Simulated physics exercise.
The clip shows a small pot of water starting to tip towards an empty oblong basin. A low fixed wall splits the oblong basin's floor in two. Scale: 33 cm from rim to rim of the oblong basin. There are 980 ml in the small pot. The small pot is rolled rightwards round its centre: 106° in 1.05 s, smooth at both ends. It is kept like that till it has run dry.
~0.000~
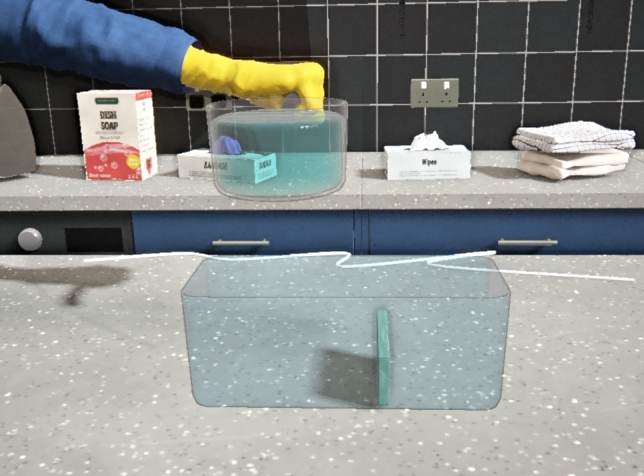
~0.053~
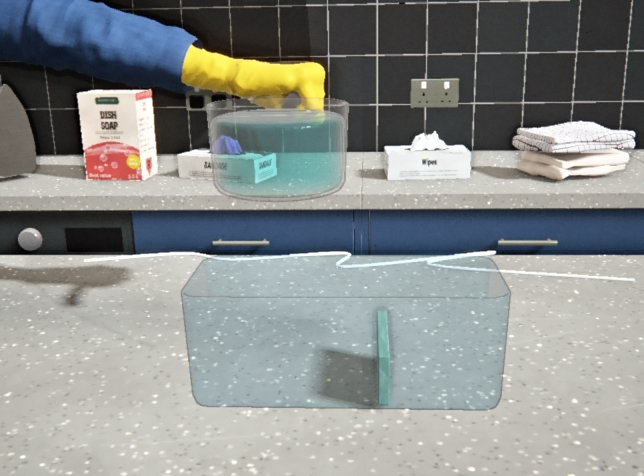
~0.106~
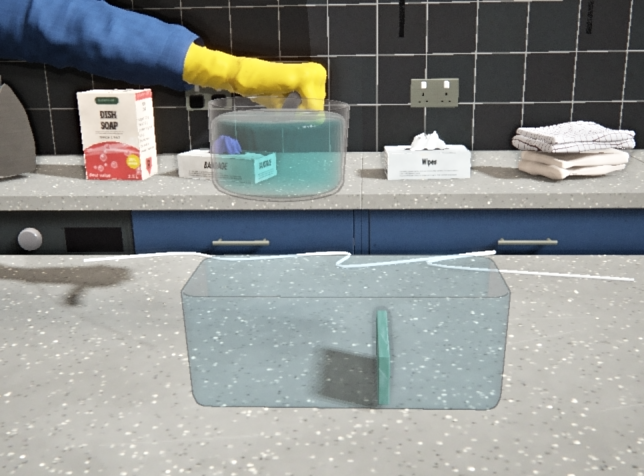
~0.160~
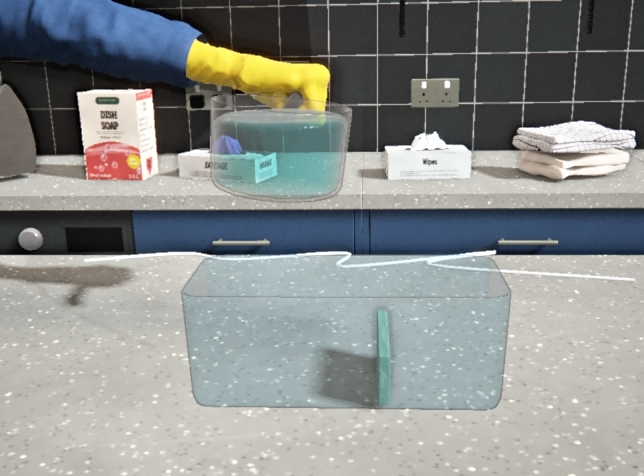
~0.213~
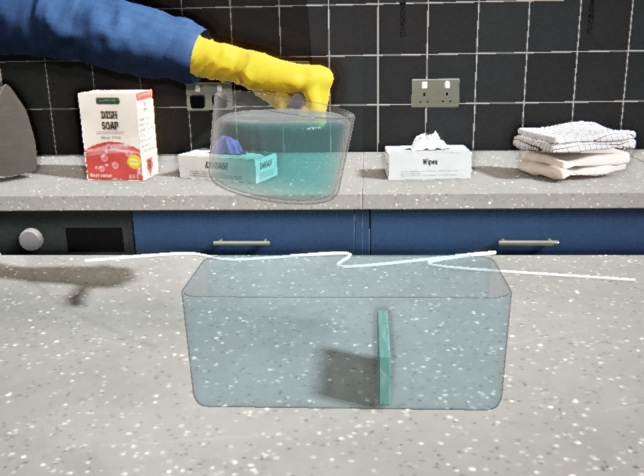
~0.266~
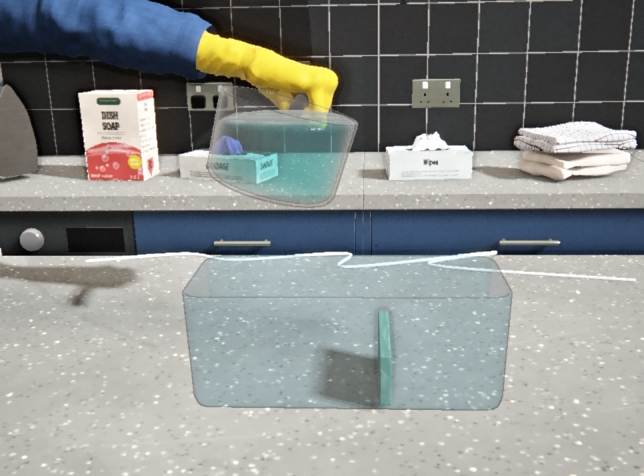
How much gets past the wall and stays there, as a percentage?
Roughly 77 per cent is past the wall.
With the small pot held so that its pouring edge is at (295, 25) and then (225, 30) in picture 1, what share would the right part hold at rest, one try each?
First 55, then 5 per cent.
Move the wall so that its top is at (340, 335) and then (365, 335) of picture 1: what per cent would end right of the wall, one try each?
In turn about 100 and 90 per cent.
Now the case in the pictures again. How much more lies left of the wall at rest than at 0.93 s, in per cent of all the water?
About 16 per cent.
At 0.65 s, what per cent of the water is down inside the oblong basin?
Some 14 per cent.
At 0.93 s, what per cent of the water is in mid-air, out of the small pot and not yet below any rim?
Near 10 in a hundred.
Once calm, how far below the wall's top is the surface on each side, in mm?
Left about 46 mm, right about 2 mm.
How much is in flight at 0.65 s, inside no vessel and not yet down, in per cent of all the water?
About 30 per cent.
By 0.65 s the tilt is 73° and 55 per cent is still to pour, 1 is left of the wall and 14 right of it.
By 0.93 s the tilt is 103° and 11 per cent is still to pour, 7 is left of the wall and 73 right of it.
By 1.23 s the tilt is 106° and 1 per cent is still to pour, 19 is left of the wall and 79 right of it.
By 1.55 s the tilt is 106° and 0 per cent is still to pour, 22 is left of the wall and 77 right of it.
At rest 23 per cent lies left of the wall, 77 right of it and 0 outside.
